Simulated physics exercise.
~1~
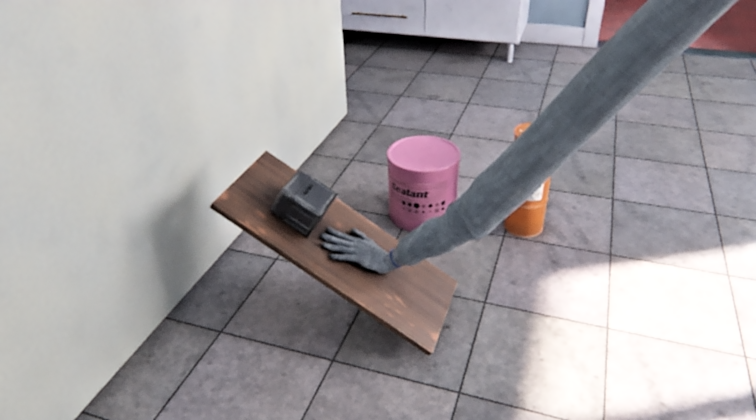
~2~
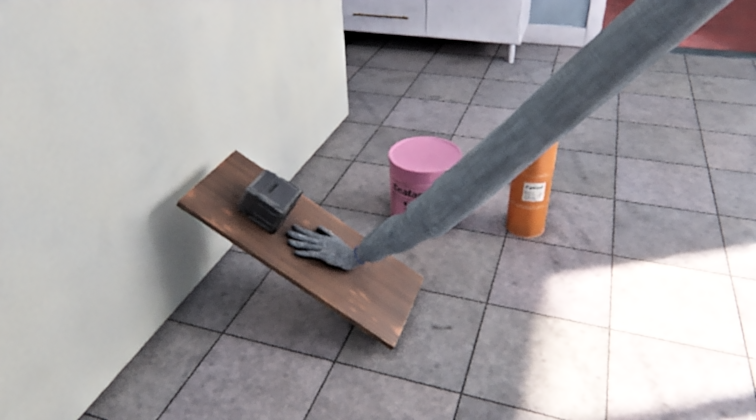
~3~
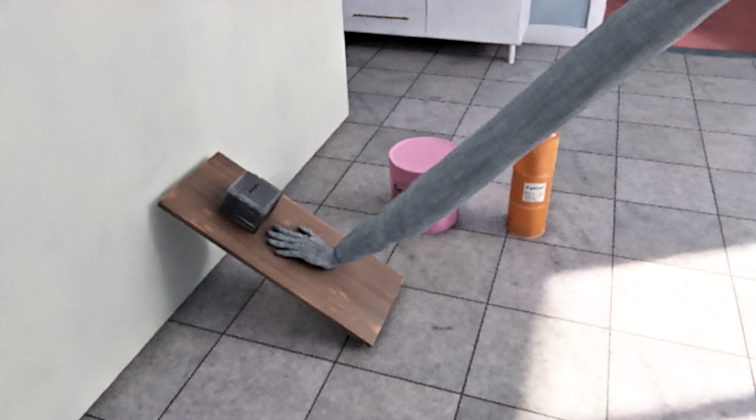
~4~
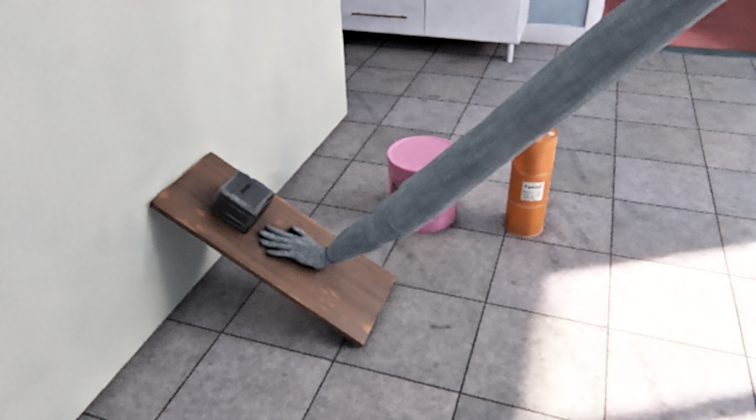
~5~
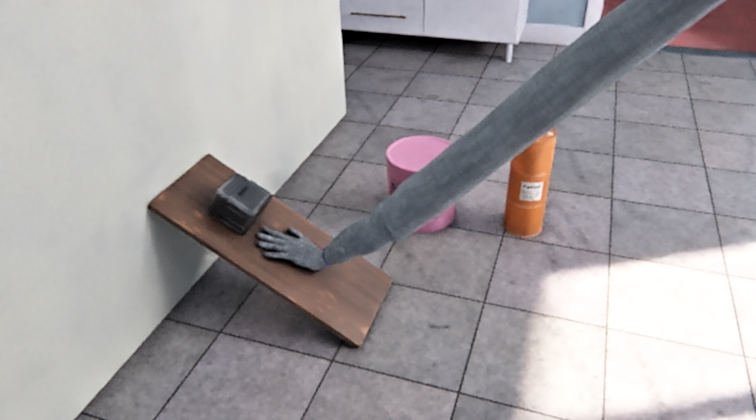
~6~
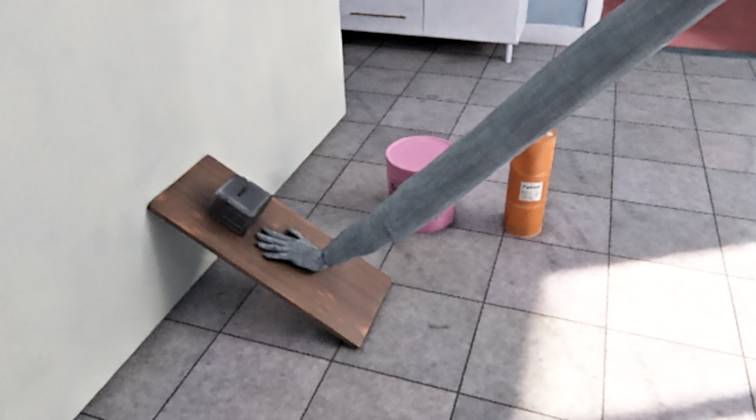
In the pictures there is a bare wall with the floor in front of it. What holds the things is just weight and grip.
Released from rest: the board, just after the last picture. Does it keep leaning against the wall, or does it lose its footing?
It loses its footing.
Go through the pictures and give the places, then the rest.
On its way; brown board (343, 247); pink pail (423, 184), in the first picture.
On its way; brown board (309, 244); pink pail (424, 185), in the second picture.
On its way; brown board (290, 244), in the third picture.
On its way; brown board (282, 244), in the fourth picture.
Propped up under the hand; brown board (279, 246), in the fifth picture.
Propped up under the hand; brown board (279, 247), in the sixth picture.
Then, 0.30 s on from there, brown board 24° lower than it was left near (298, 285).
Then, 0.40 s on from there, brown board 31° lower than it was left near (300, 288).
Then, 0.60 s on from there, brown board 31° lower than it was left near (301, 296).
In the end, moved from the start, brown board; the other 2 unmoved. At the end, from the last picture's camera, brown board near (301, 296). The board slips out.
